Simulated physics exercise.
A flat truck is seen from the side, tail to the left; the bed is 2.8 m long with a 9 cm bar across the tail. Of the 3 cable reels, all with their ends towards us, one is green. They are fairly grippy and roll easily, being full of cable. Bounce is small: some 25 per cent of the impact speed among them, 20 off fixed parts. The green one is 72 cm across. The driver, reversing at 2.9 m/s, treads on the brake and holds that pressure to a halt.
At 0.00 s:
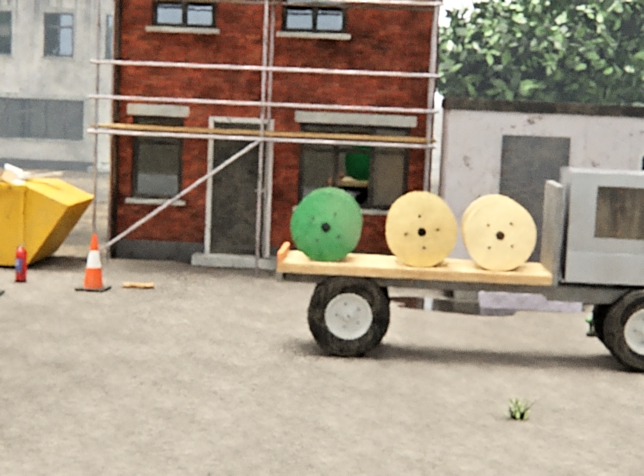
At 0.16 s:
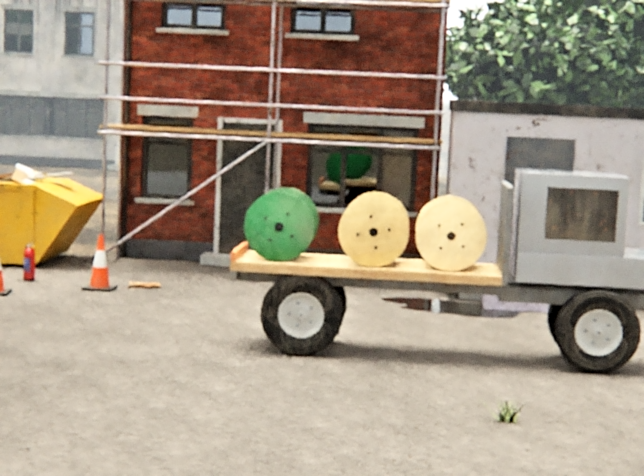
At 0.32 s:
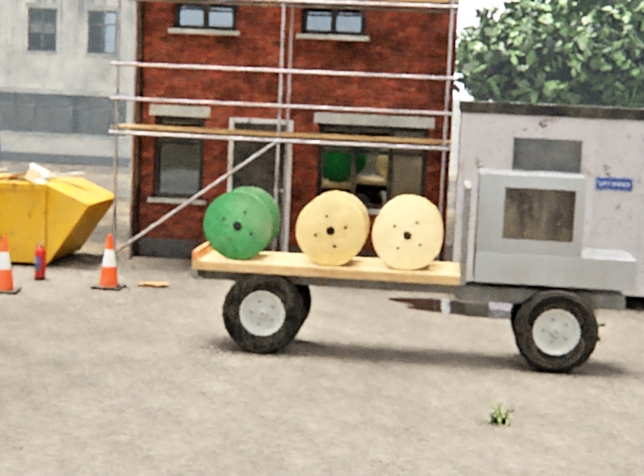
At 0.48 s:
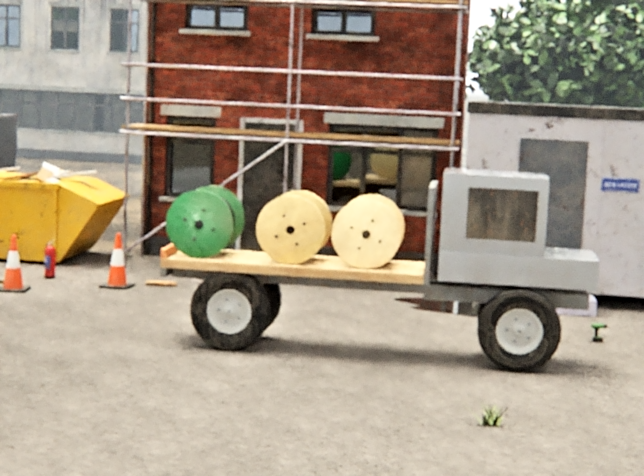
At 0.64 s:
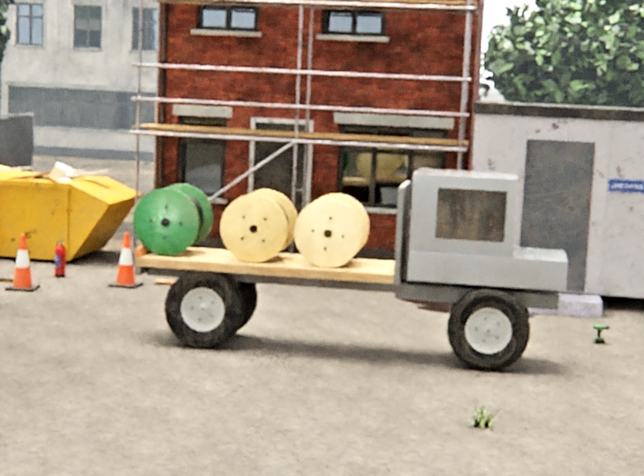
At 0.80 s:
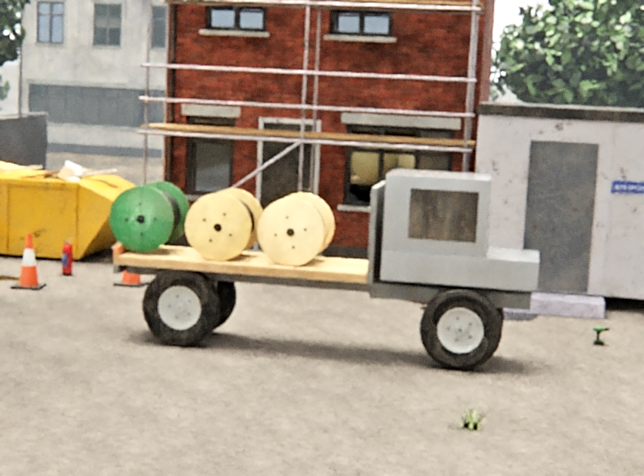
A flatbed truck backed to the left across a yard past a scaffolded brick building, gradually slowing, and its three cable reels, a green one and two pale ones, rolled slightly toward the tail.
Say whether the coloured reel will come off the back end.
Green is held by the bed.
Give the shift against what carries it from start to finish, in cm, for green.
About: Green 15.
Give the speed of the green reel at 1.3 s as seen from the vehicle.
Near 0.0 m/s.
By 1.3 s, green is on the bed, 20 cm from the bar; 0 of 3 are off.
By 1.8 s, as before, green; 0 of 3 are off.
Finally (2.4 s), green is on the bed, 25 cm from the bar; 0 of 3 are off.
